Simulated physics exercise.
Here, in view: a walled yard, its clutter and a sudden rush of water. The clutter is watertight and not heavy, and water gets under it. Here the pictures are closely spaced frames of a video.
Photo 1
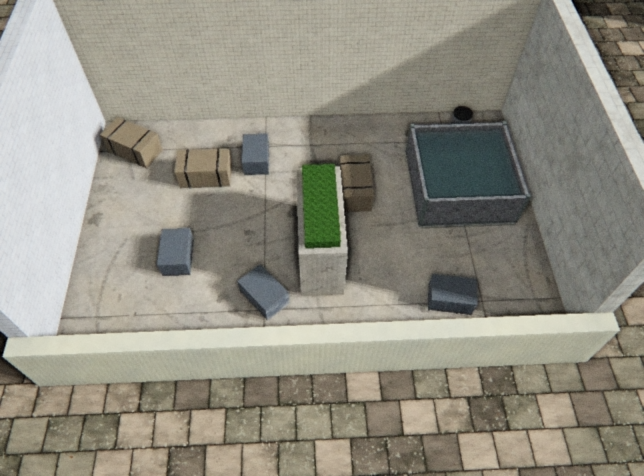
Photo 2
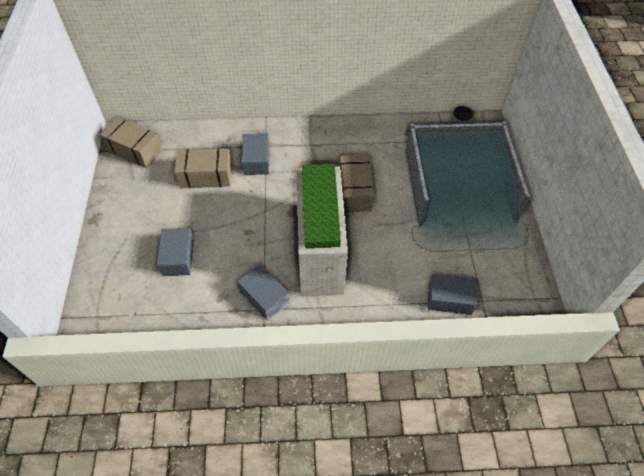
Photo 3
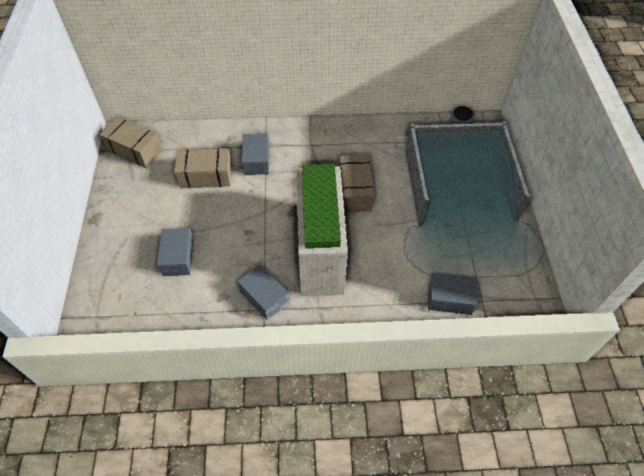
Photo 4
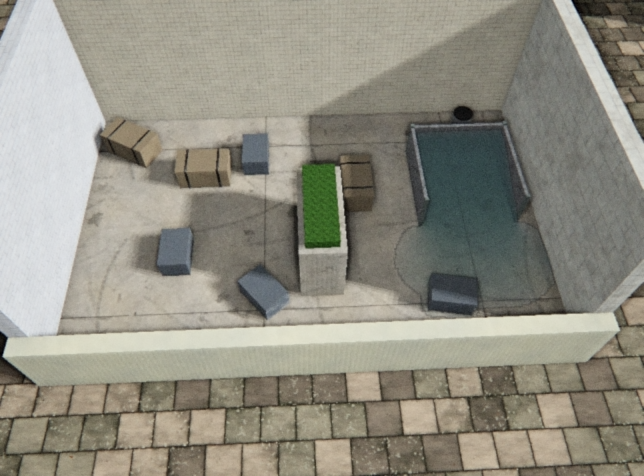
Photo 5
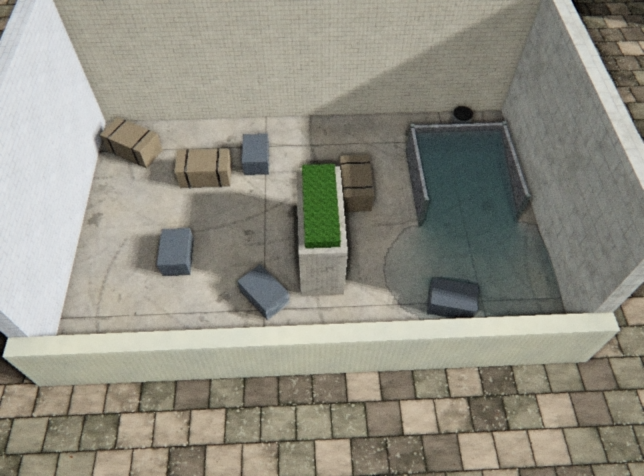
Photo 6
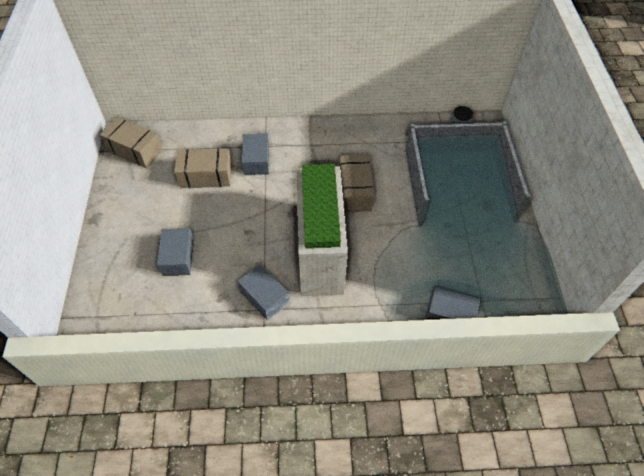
In a walled yard scattered with grey blocks and brown crates, the front side of a raised pool disappears and water spreads across the floor, surrounding the nearest grey block and shifting it slightly toward the low front wall.
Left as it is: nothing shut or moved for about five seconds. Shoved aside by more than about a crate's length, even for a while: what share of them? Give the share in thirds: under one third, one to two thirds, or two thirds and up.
The share moved far is below one third.
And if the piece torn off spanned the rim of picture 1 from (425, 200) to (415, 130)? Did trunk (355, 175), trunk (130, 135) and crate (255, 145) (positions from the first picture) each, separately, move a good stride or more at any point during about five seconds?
First over the mark, then over the mark, then over the mark.
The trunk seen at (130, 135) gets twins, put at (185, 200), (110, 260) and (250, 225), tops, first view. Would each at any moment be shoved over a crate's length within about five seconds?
Listed in sequence, the answers are remains nearby, remains nearby and remains nearby.
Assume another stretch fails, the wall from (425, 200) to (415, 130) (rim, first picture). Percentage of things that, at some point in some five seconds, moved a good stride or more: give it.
50 percent, give or take.
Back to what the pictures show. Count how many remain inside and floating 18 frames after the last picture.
It works out to 1.
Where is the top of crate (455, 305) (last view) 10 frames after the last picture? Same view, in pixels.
It should be at roughly (353, 305).
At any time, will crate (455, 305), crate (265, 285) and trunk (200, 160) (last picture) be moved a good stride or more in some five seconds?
As listed: Travels that far, travels that far and falls short.
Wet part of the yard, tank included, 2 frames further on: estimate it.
It comes to some 25 in a hundred.
A moment on, 0 of 8 are well off their spots; 0 afloat.
Next, 1 of 8 are well off their spots; 1 afloat.
Later, 2 of 8 are well off their spots; 1 afloat.
In the end, 2 of 8 are well off their spots, and 2 have been at some point; 0 afloat.
